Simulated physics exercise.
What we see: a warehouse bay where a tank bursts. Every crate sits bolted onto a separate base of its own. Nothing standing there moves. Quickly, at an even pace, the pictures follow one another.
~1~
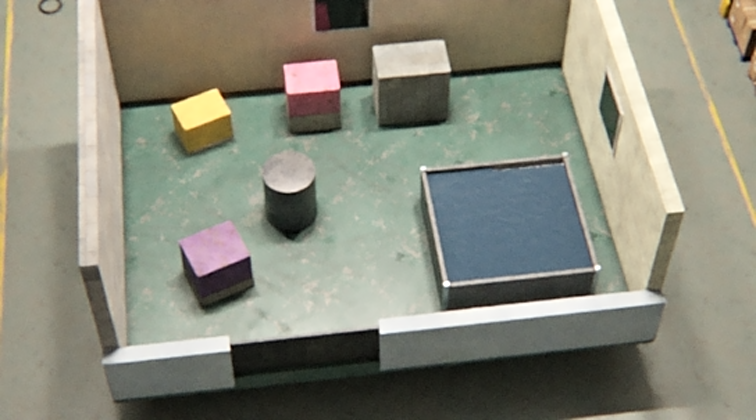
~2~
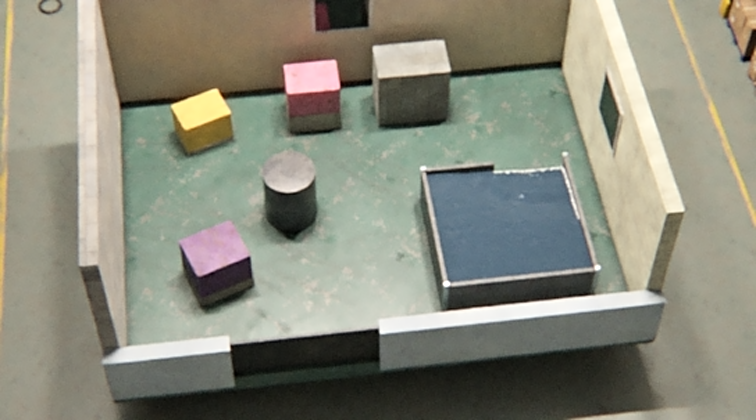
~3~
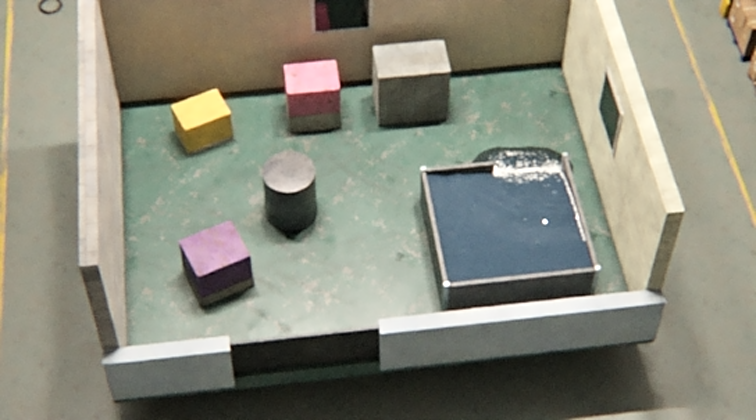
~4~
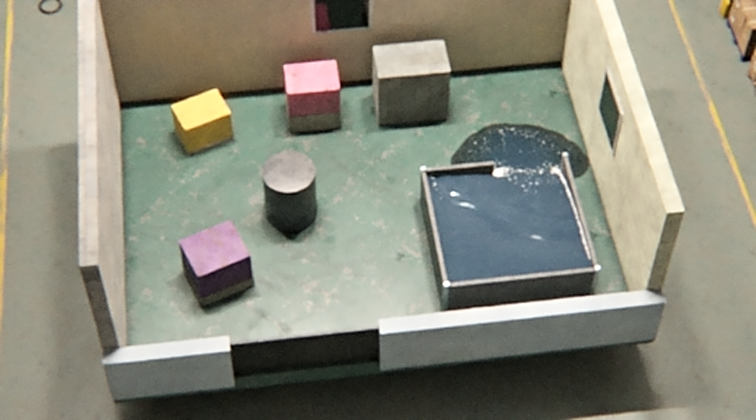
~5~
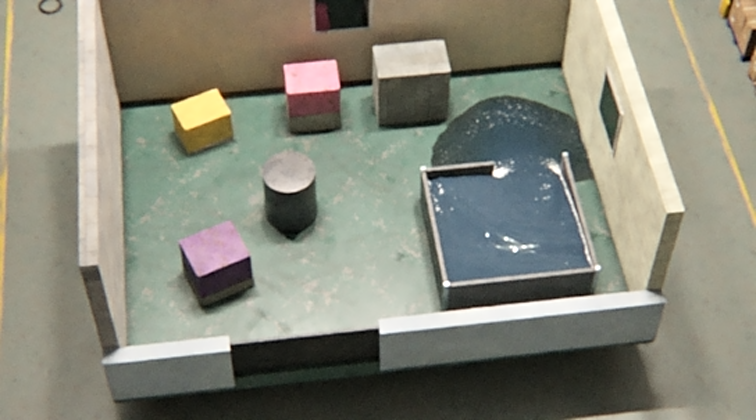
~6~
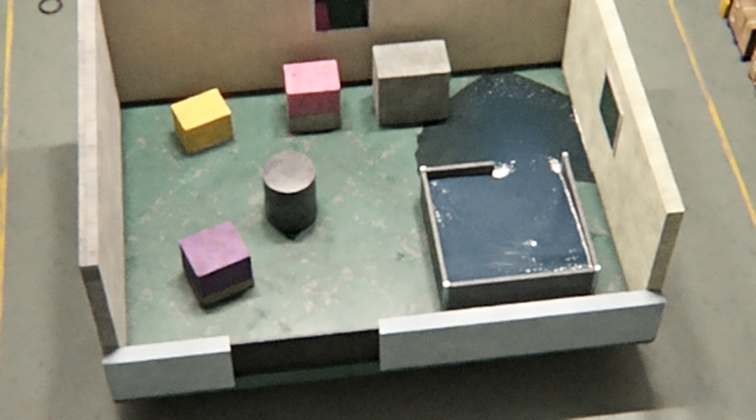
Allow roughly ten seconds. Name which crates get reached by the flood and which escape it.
My prediction: The pink crate is missed; the yellow crate is caught; the purple crate is missed.
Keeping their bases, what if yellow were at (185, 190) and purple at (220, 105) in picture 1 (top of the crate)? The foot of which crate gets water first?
Pink-painted one.
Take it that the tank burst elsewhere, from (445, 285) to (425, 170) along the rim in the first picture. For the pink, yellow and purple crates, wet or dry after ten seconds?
Result: Pink crate is left untouched, yellow crate gets overtopped, purple crate gets overtopped.
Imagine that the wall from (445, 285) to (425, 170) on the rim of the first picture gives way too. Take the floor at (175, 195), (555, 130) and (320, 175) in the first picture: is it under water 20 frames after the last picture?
Well, the first one's sodden, the second's left untouched, and the third's sodden.
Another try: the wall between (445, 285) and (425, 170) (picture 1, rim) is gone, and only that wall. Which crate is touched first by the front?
I say the one in purple.
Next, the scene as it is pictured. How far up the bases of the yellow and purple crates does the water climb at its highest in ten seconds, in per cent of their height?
150 and 60 per cent, in that order.
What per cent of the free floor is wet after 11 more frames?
That comes to about 25 per cent.
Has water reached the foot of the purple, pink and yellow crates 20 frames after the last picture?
Looking at purple, I'd say stays dry, at pink got wet, and at yellow got wet.
A moment on, water covers 20 % of the floor; the pink crate not reached, the yellow crate not reached, the purple crate not reached.
Next, water covers 25 % of the floor; the pink crate water round its plinth, the yellow crate not reached, the purple crate not reached.
Then, water covers 40 % of the floor; the pink crate water round its plinth, the yellow crate water round its plinth, the purple crate not reached.
Later, water covers 80 % of the floor; the pink crate water round its plinth, the yellow crate water round its plinth, the purple crate water round its plinth.
In the end, water covers 100 % of the floor; the pink crate stayed above the water, the yellow crate was topped, the purple crate stayed above the water.
